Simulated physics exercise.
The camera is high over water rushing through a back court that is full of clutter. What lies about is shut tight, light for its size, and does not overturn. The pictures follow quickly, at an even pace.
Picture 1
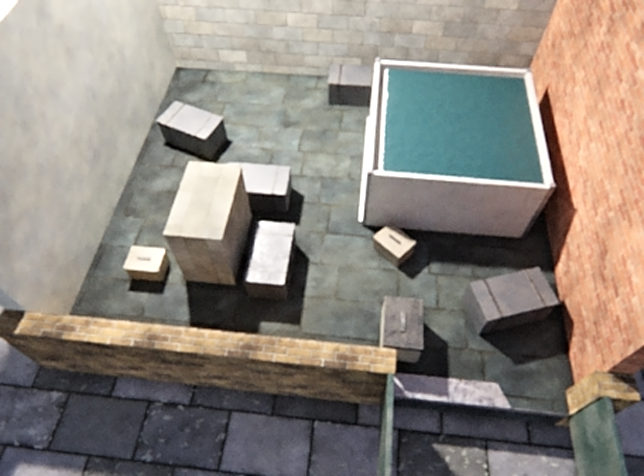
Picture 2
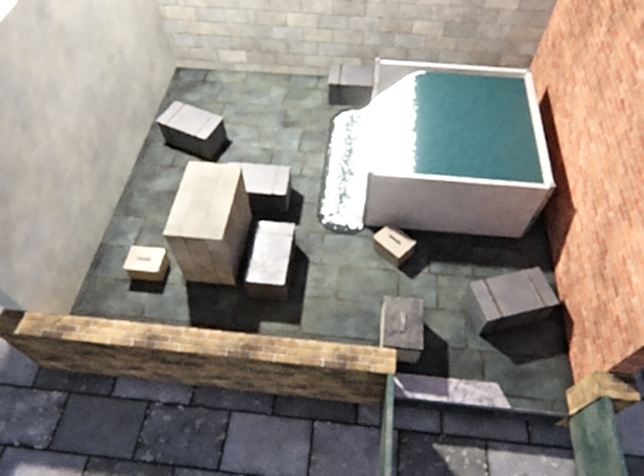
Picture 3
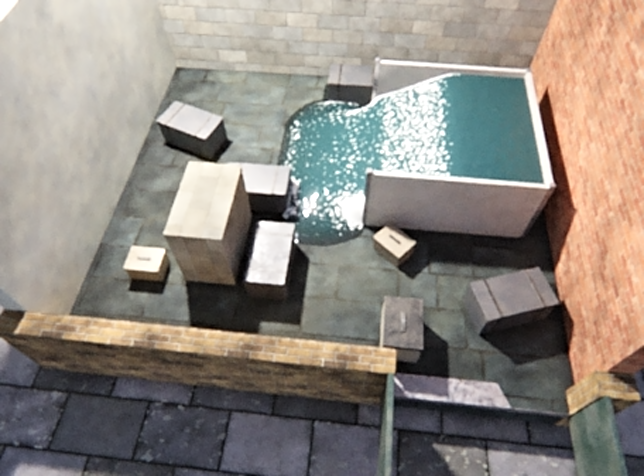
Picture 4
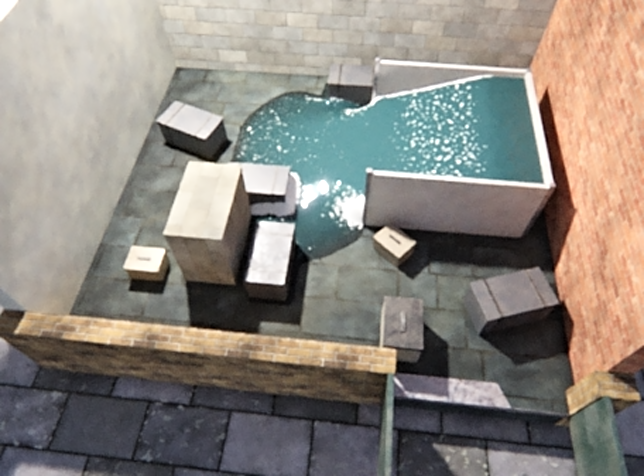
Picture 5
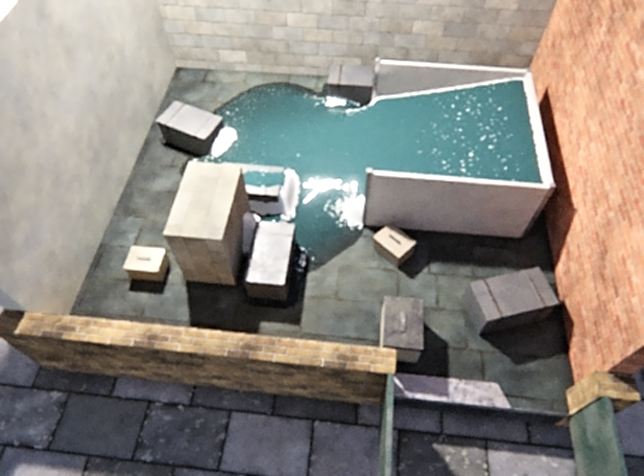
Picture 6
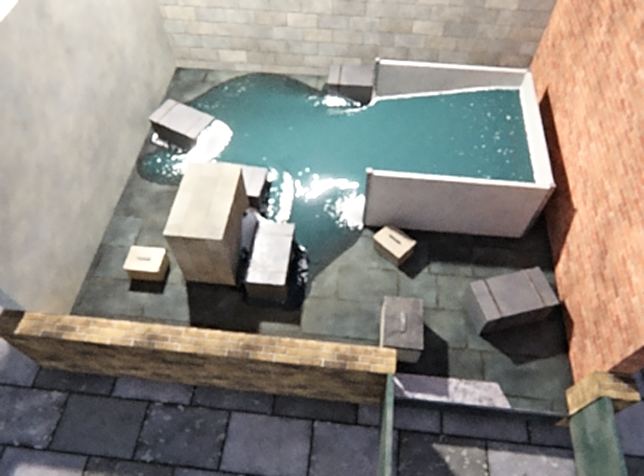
Water pours left from a white-walled tank, spreads around the boxes and nudges a few.
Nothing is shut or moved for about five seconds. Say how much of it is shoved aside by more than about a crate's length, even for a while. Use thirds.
That comes to at least two thirds.
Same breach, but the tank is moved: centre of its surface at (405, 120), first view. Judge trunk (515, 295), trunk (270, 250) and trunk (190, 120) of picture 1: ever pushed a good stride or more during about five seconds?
One after the other: Never so far, swept aside, moved that far.
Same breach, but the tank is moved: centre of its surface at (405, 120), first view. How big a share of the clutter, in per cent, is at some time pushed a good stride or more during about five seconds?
Roughly 90 per cent.
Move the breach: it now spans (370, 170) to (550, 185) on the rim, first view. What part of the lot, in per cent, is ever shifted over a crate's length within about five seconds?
Close to 40 %.
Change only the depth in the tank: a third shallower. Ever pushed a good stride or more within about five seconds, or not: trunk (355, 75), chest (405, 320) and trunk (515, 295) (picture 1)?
One after the other: Moved that far, never so far, no.
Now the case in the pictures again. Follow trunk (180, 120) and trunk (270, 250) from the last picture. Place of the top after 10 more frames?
At about (194, 93) and (302, 315).
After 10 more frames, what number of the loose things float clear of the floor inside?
That makes 1.
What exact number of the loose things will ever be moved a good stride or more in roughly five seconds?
That makes 9.
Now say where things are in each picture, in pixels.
The first picture shows a trunk at (257, 178) rests on the ground; a trunk at (190, 119) rests on the ground; 0 of 10 have shifted.
The second picture shows a trunk at (257, 178) rests on the ground; a trunk at (190, 119) rests on the ground; 0 of 10 have shifted.
The third picture shows a trunk at (256, 178), on the bottom; a trunk at (190, 119) rests on the ground; 0 of 10 have shifted.
The fourth picture shows a trunk at (256, 178) rests on the ground; a trunk at (190, 119), on the bottom; 0 of 10 have shifted.
The fifth picture shows a trunk at (250, 178) rests on the ground, close to its start; a trunk at (190, 119) rests on the ground; 1 of 10 have shifted.
The sixth picture shows a trunk at (232, 178), on the bottom, close to its start; a trunk at (182, 118), on the bottom, close to its start; 2 of 10 have shifted.
A moment on, 1 of 10 are well off their spots; 0 afloat.
Next, 2 of 10 are well off their spots; 1 afloat.
Later, 5 of 10 are well off their spots; 3 afloat.
In the end, 9 of 10 are well off their spots, and 9 have been at some point; 6 afloat.
